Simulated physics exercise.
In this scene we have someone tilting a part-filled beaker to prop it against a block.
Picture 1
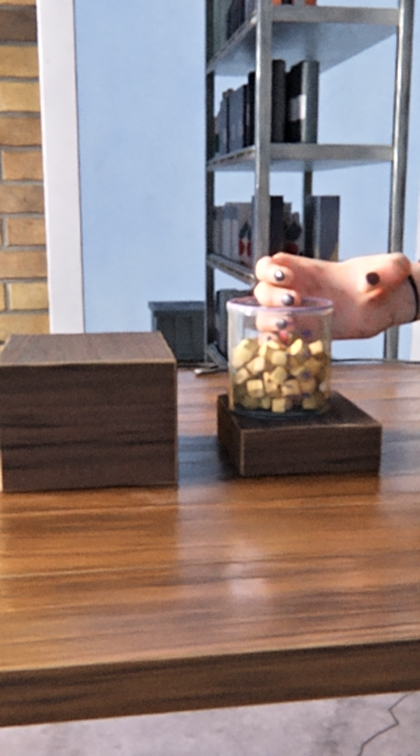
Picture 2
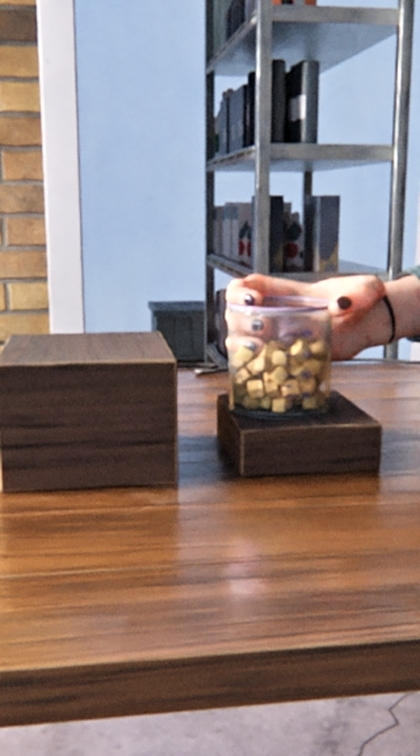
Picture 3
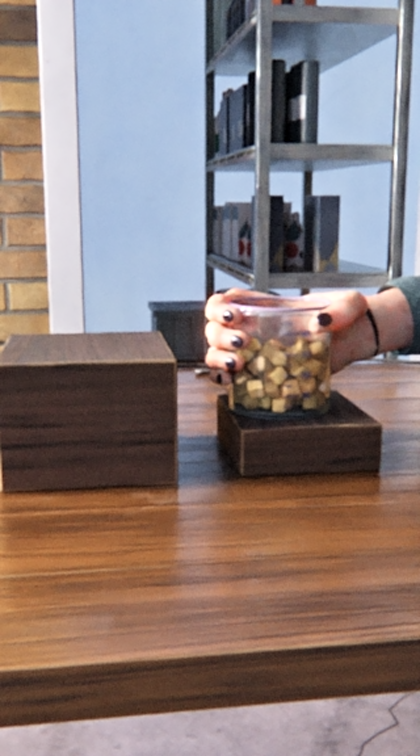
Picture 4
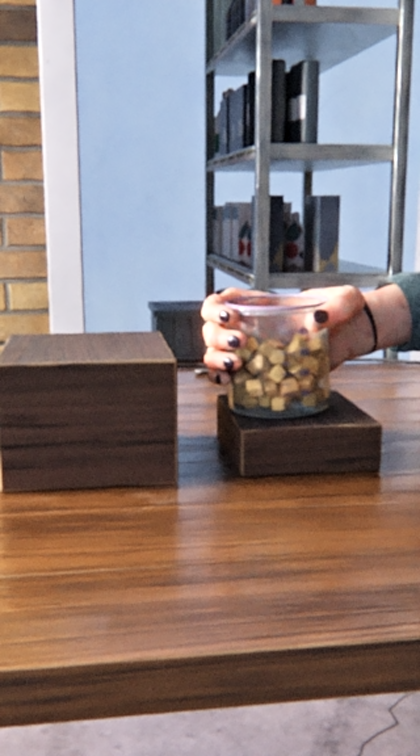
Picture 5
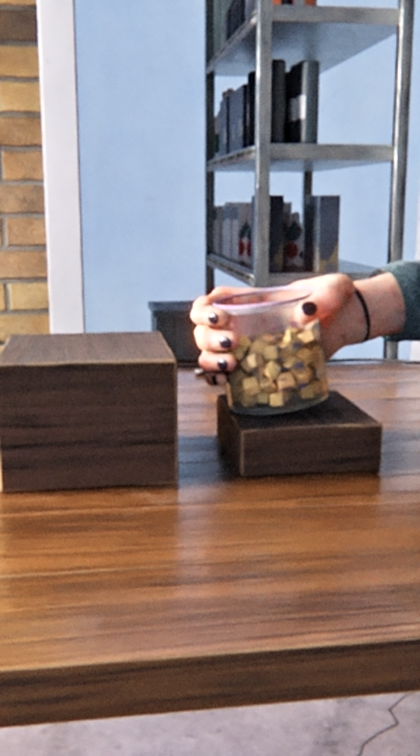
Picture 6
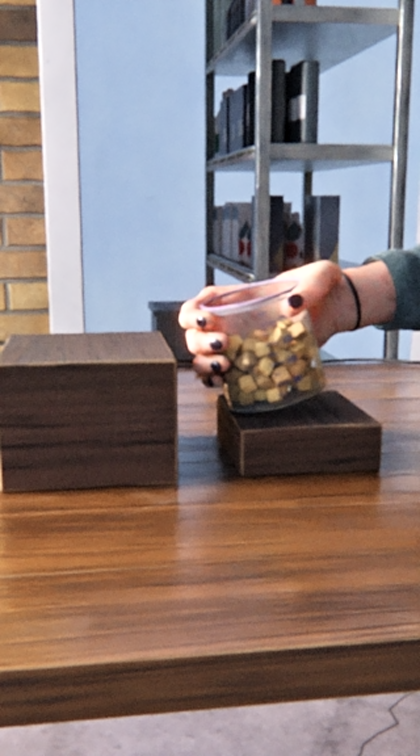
On a wooden table, a hand grips a beaker of wooden cubes and tilts it left.
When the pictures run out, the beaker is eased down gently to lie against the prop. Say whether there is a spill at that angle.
No spill.
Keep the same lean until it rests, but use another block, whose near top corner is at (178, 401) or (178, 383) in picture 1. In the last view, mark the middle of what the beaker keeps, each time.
The middle would end roughly at (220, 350) the first time, then roughly at (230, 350).
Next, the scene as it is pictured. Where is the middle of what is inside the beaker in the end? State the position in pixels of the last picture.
The centre sits close to (241, 350).
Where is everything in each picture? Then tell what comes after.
The first picture shows beaker near (280, 355), two thirds full of small wooden cubes; block near (88, 404), reaching most of the way up the beaker.
The second picture shows beaker near (280, 355), upright; rim near (231, 305); top of the contents near (276, 347).
The third picture shows beaker near (280, 355), upright; rim near (231, 305); block near (88, 404).
The fourth picture shows beaker near (278, 353), leaning 2°; rim near (227, 305); top of the contents near (274, 345).
The fifth picture shows beaker near (272, 348), leaning 8°; rim near (216, 306); block near (88, 404).
The sixth picture shows beaker near (264, 344), leaning 15°; rim near (203, 308); block near (88, 404), reaching most of the way up the beaker.
Then, 0.19 s on from there, the beaker leans 24°; everything is still inside.
Then, 0.44 s on from there, the beaker leans 35°; everything is still inside.
Then, 0.70 s on from there, the beaker rests on the block at 40°; everything is still inside.
In the end, the beaker rests on the block at 40°; everything is still inside.
